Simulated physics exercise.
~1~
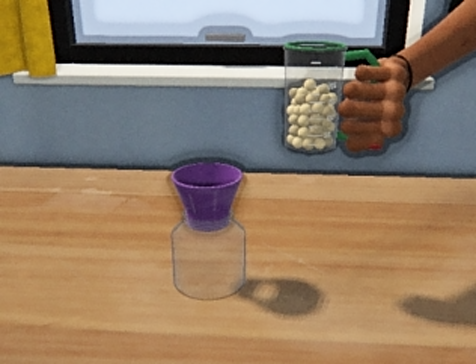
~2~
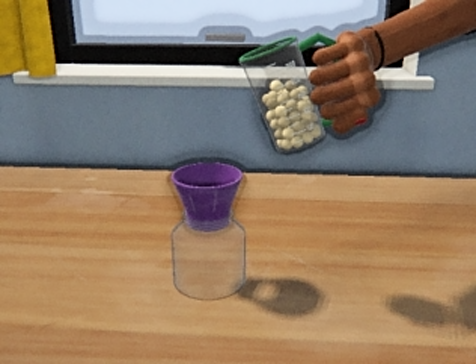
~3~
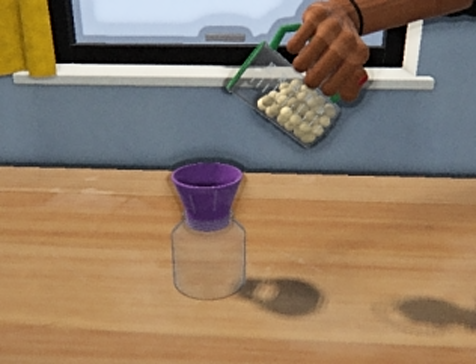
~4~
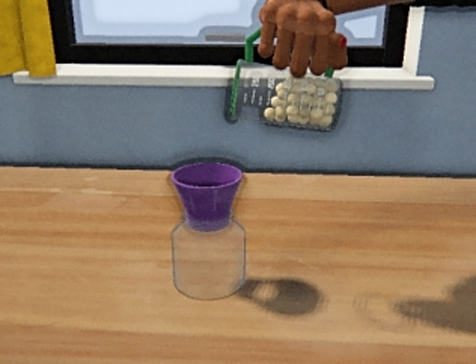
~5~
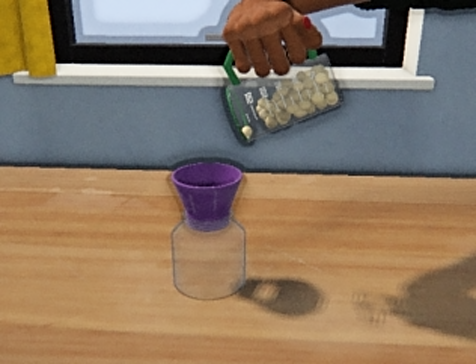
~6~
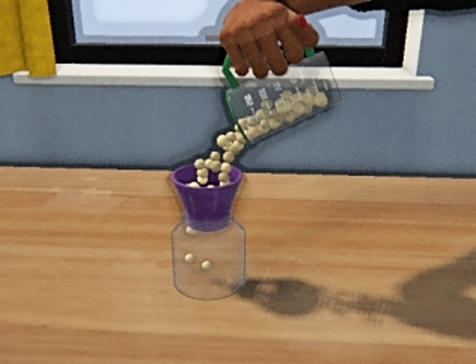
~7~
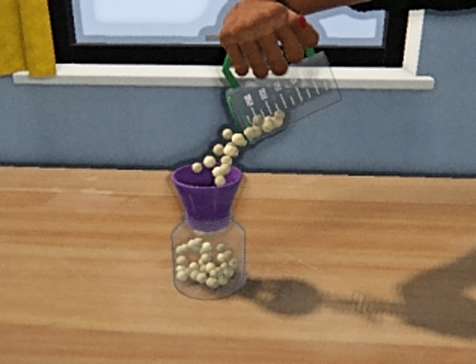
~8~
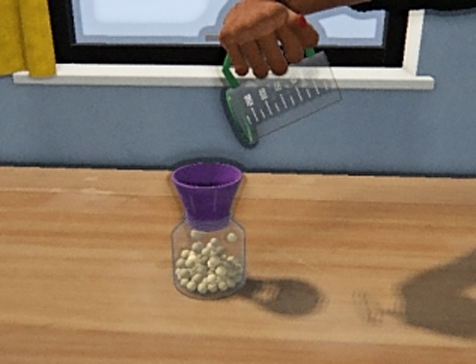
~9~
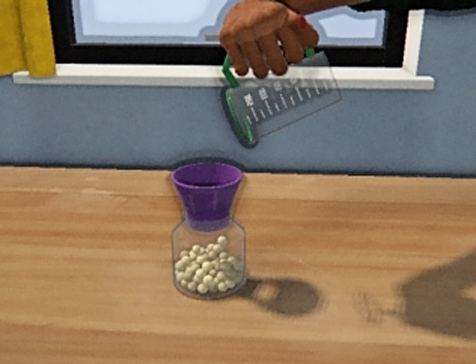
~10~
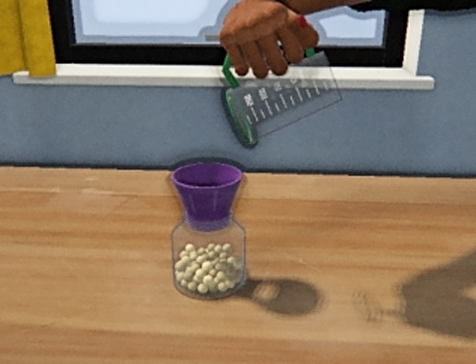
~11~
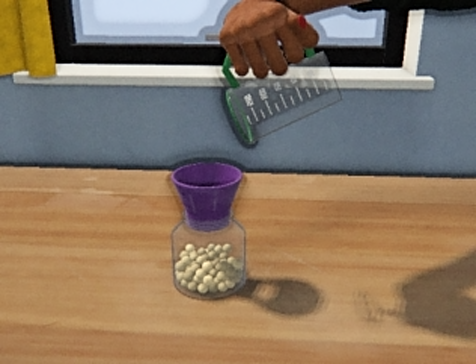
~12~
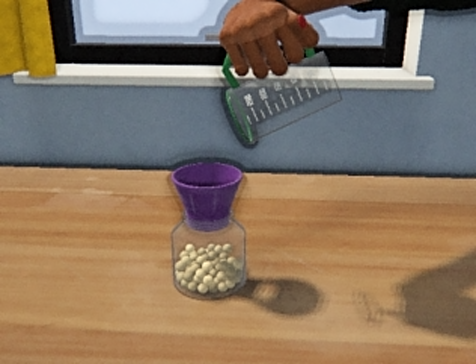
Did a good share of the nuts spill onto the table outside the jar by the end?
No, the nuts ended up in the jar, with no pile of them on the table and the cup and funnel looking empty.
